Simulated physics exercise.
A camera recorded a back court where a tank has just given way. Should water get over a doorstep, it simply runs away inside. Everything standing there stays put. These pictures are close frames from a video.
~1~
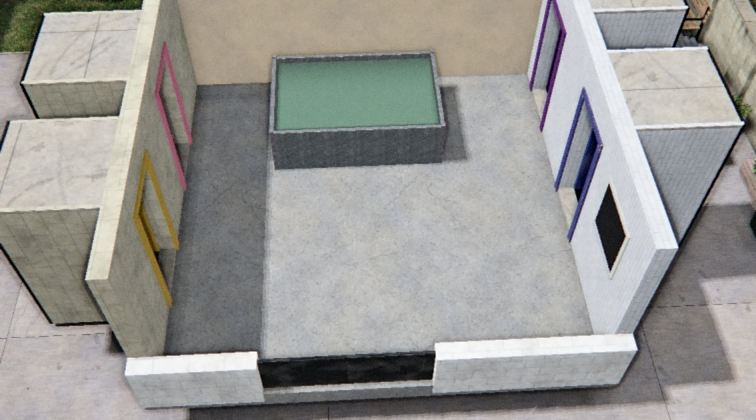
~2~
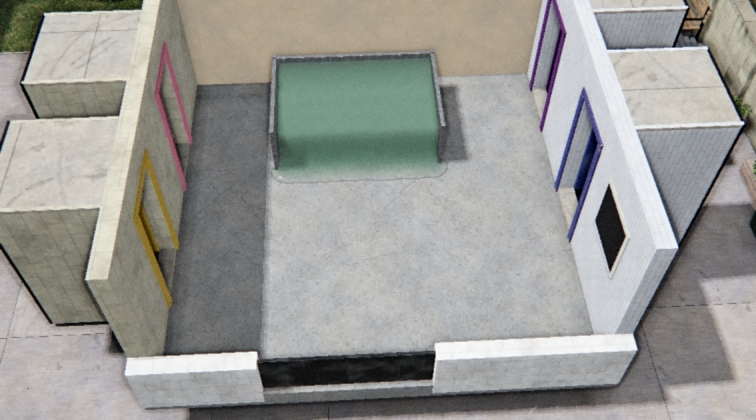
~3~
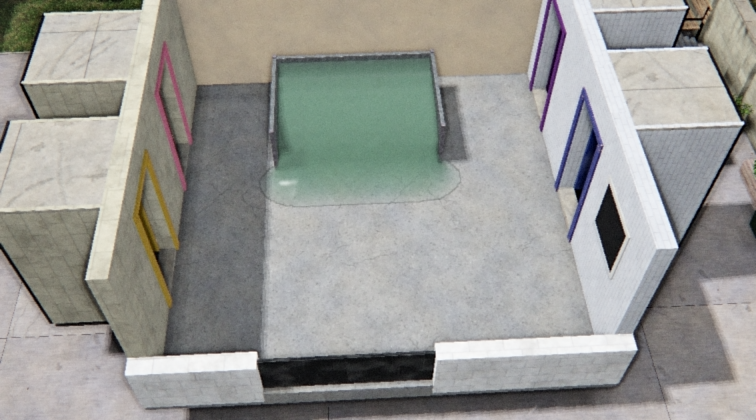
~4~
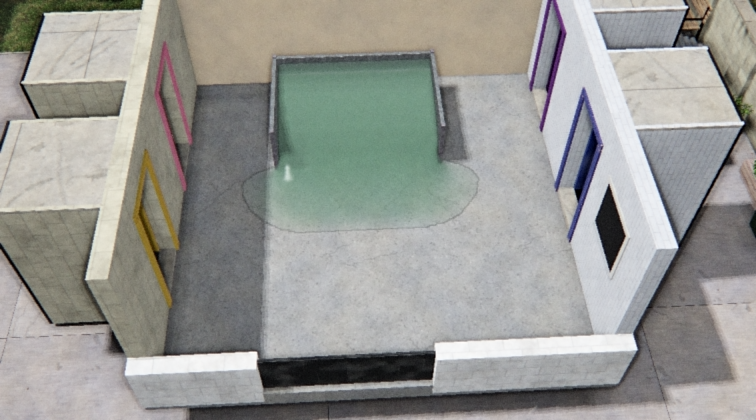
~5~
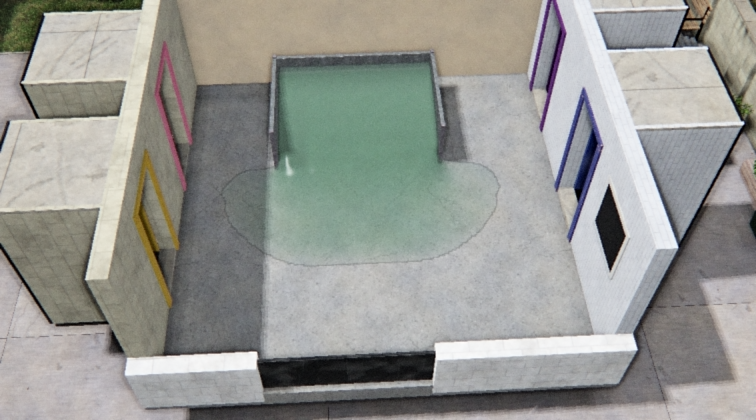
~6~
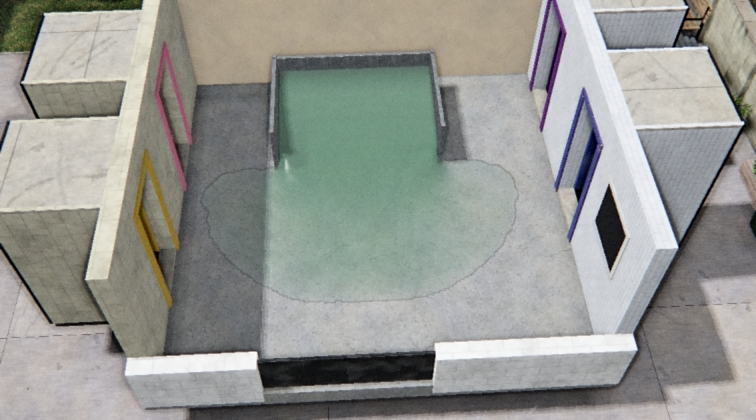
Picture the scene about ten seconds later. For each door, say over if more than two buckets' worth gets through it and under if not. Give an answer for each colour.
Result: The yellow door will top two buckets. The purple door will top two buckets. The blue door will not top two buckets. The pink door will top two buckets.
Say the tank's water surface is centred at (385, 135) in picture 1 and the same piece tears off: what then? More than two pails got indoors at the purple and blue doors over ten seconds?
I'd say the purple door overshoots while the blue door stops short.
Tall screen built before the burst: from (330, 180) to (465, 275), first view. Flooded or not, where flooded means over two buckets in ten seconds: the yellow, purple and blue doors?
The yellow door tops the mark, while the purple door falls short and the blue door tops the mark.
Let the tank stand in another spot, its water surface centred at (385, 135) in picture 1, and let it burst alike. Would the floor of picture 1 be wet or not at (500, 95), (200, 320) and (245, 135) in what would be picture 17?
As listed: Untouched, reached, untouched.
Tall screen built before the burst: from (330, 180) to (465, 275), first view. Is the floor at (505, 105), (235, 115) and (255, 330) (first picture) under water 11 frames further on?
Taking the points in turn, they are high and dry, high and dry and inundated.
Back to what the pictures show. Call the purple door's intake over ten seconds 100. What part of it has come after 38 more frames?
Near 0 %, I'd say.
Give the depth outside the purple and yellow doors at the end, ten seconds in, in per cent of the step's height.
Near 200 per cent and 130 per cent, respectively.
A moment on, water covers 65 % of the floor; the yellow door wet at the sill, nothing in, the purple door not reached, the blue door wet at the sill, nothing in, the pink door not reached.
Next, water covers 65 % of the floor; the yellow door under two buckets in, the purple door not reached, the blue door wet at the sill, nothing in, the pink door wet at the sill, nothing in.
Then, water covers 70 % of the floor; the yellow door over two buckets in, the purple door not reached, the blue door wet at the sill, nothing in, the pink door wet at the sill, nothing in.
Later, water covers 100 % of the floor; the yellow door far over two buckets in, the purple door wet at the sill, nothing in, the blue door under two buckets in, the pink door under two buckets in.
In the end, water covers 100 % of the floor; the yellow door far over two buckets in, the purple door far over two buckets in, the blue door under two buckets in, the pink door over two buckets in.
